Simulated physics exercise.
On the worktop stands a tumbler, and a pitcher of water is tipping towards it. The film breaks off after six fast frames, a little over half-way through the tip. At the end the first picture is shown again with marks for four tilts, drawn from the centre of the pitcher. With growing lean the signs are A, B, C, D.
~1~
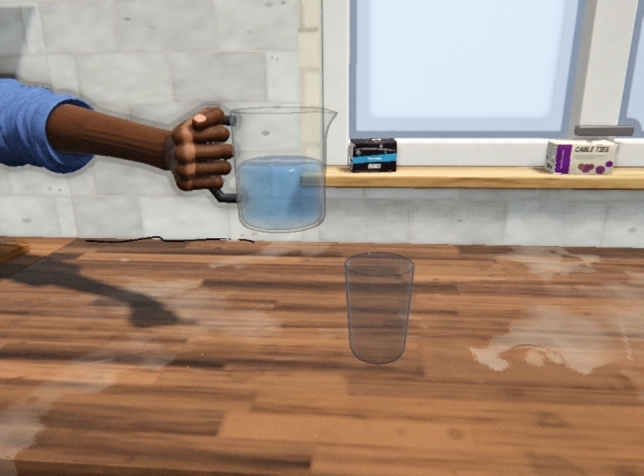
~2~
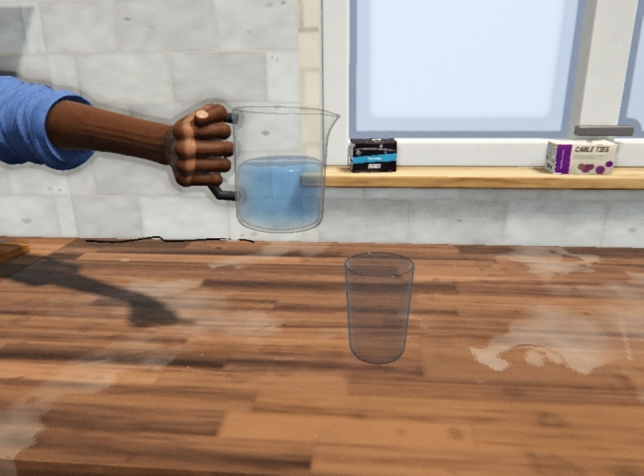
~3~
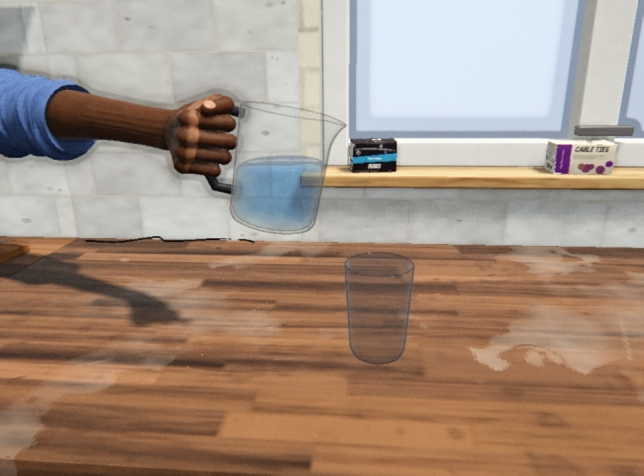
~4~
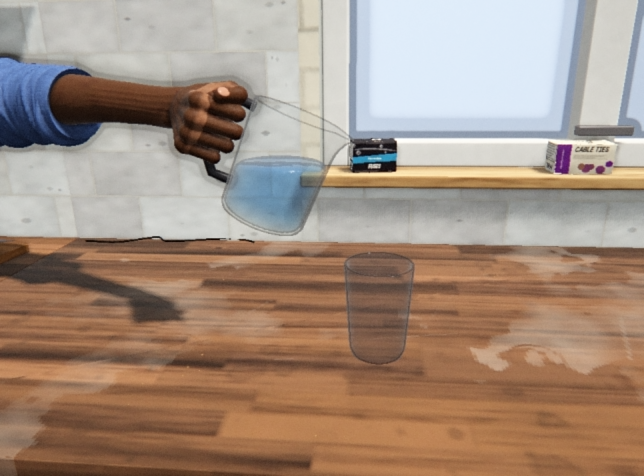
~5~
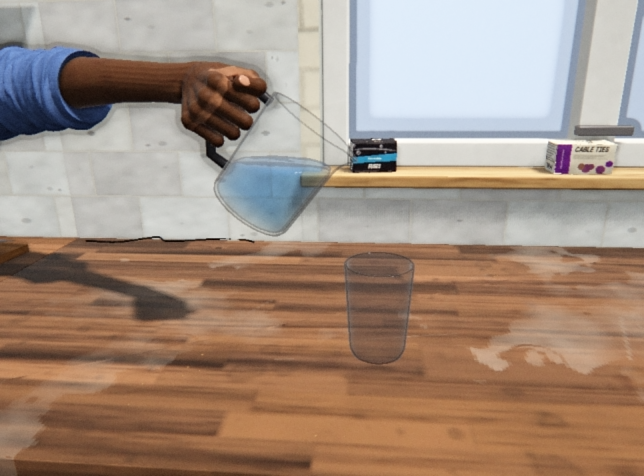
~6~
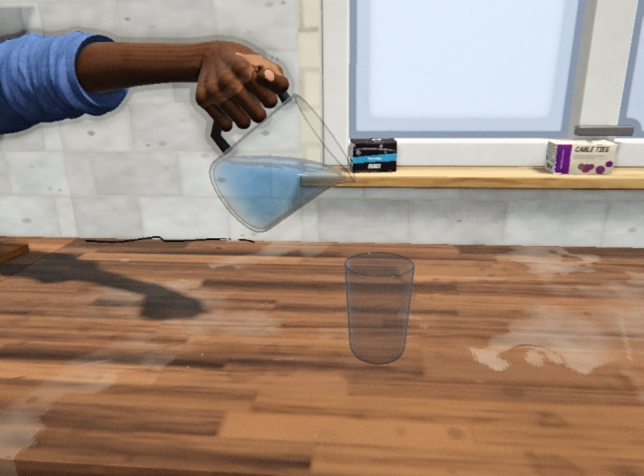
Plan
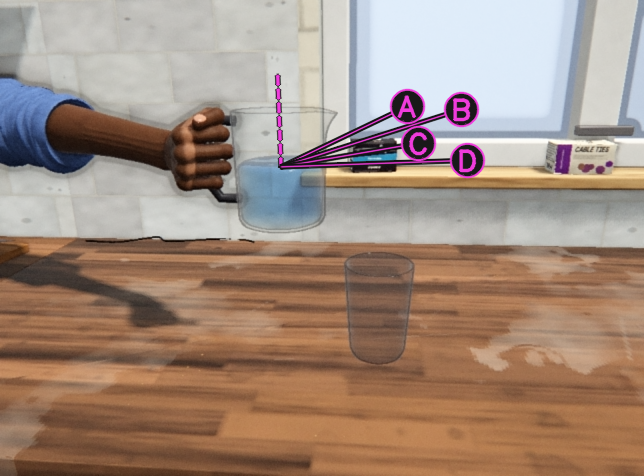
We see a hand in a blue sleeve holding a clear pitcher of blue water above a wooden worktop with an empty tumbler, then steadily tilting the pitcher to the right while the water shifts toward its lip.
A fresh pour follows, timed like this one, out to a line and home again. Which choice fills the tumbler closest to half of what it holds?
Go for B.
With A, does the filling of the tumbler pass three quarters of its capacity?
No.
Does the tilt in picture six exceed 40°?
Yes.
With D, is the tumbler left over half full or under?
Over half.
On the marked copy, A at (392, 113); B at (445, 114); C at (401, 146); D at (450, 160).
If A is chosen, the tumbler ends with about 30 % of what it can hold.
If B is chosen, the tumbler ends with about 49 % of what it can hold.
If C is chosen, the tumbler ends with about 67 % of what it can hold.
If D is chosen, the tumbler ends with about 79 % of what it can hold; 7 % of the water is spilt.
